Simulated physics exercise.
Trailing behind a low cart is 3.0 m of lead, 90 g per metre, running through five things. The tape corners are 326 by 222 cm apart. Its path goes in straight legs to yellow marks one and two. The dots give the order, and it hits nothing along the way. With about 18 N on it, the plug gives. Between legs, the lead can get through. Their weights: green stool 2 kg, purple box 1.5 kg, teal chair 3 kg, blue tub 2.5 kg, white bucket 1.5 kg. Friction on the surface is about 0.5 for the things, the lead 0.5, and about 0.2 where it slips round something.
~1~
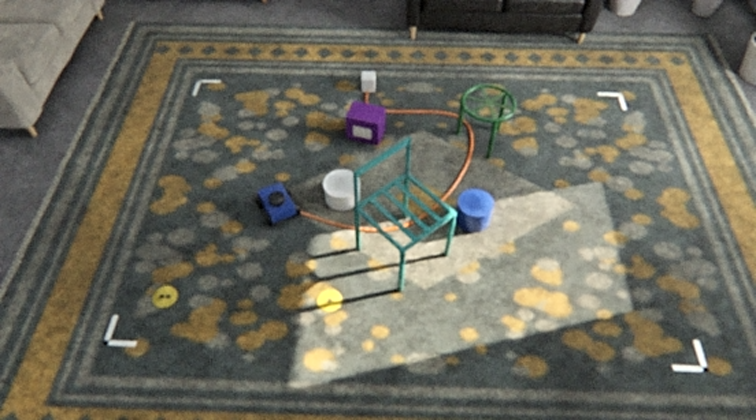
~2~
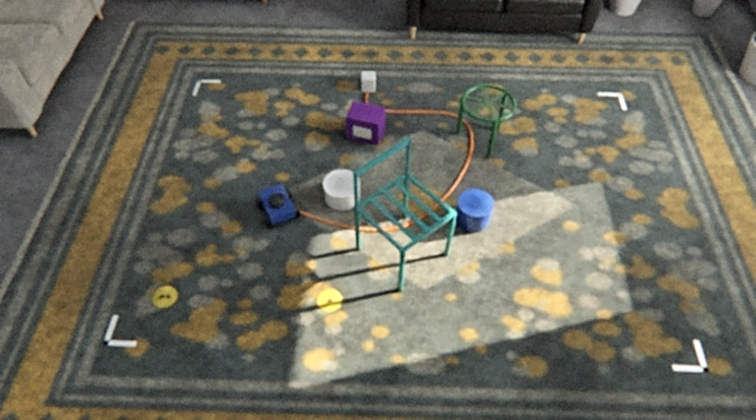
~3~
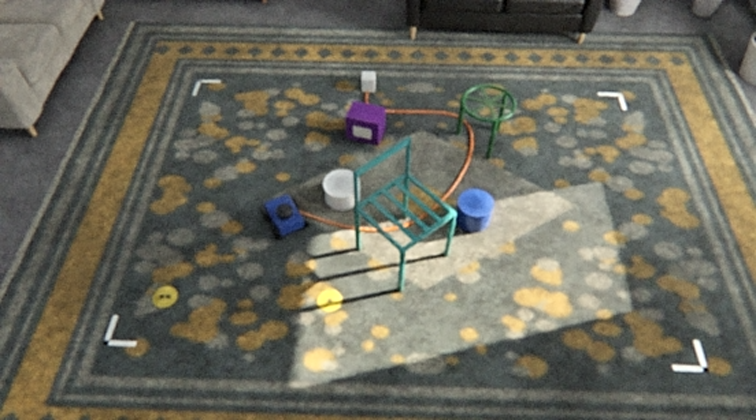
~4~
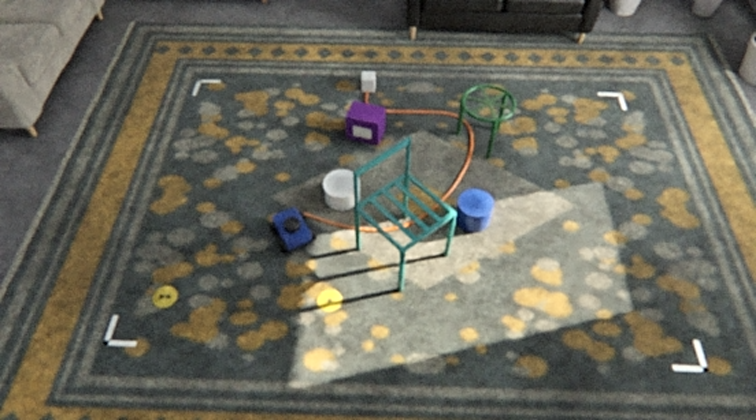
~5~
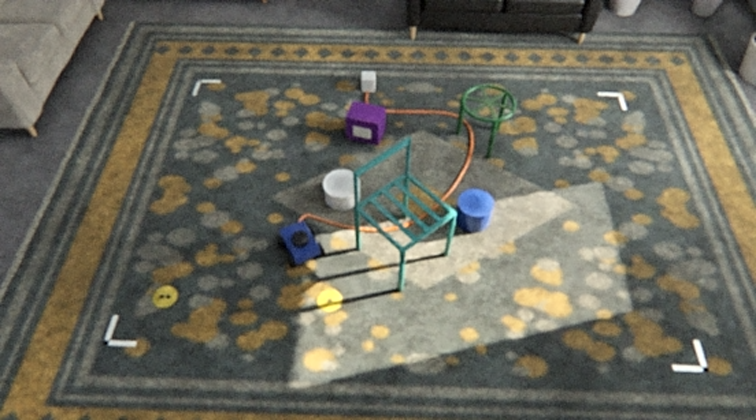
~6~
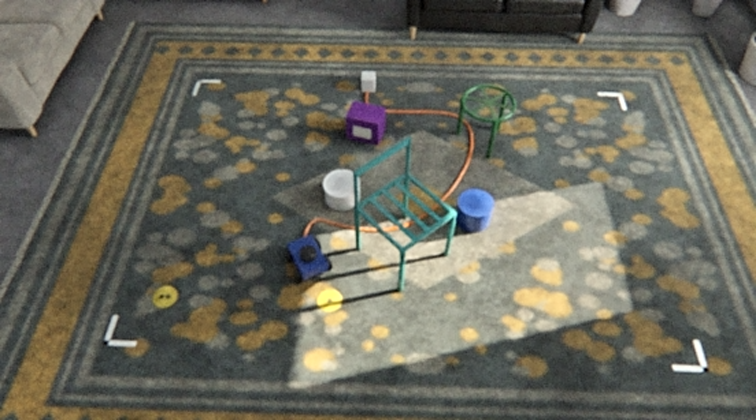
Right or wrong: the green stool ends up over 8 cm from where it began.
Right.
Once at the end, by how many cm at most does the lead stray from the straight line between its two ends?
The lead ends up bowing about 90 cm off the straight line.
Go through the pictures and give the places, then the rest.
The first picture shows shows, green stool (489, 102); marks (330, 301) (165, 297); lead runs through (317, 218); cart (275, 204).
In the second picture, shows, lead runs through (317, 218); cart (276, 205).
The third picture shows shows, cart (283, 216).
The fourth picture shows shows, cart (290, 228).
The fifth picture shows shows, cart (298, 242).
The sixth picture shows shows, green stool (489, 102); lead runs through (316, 220); cart (305, 256).
Next, cart at (329, 300), lead slack at the fixed end; nothing else has moved.
Then, cart at (270, 298), lead slack at the fixed end; nothing else has moved.
After that, cart at (213, 296), 2 N at the fixed end; nothing else has moved.
Later, cart at (170, 294), 4 N at the fixed end; green stool 17 cm off its start.
At the end, cart at (170, 294), 4 N at the fixed end; green stool 17 cm off its start at (466, 108).
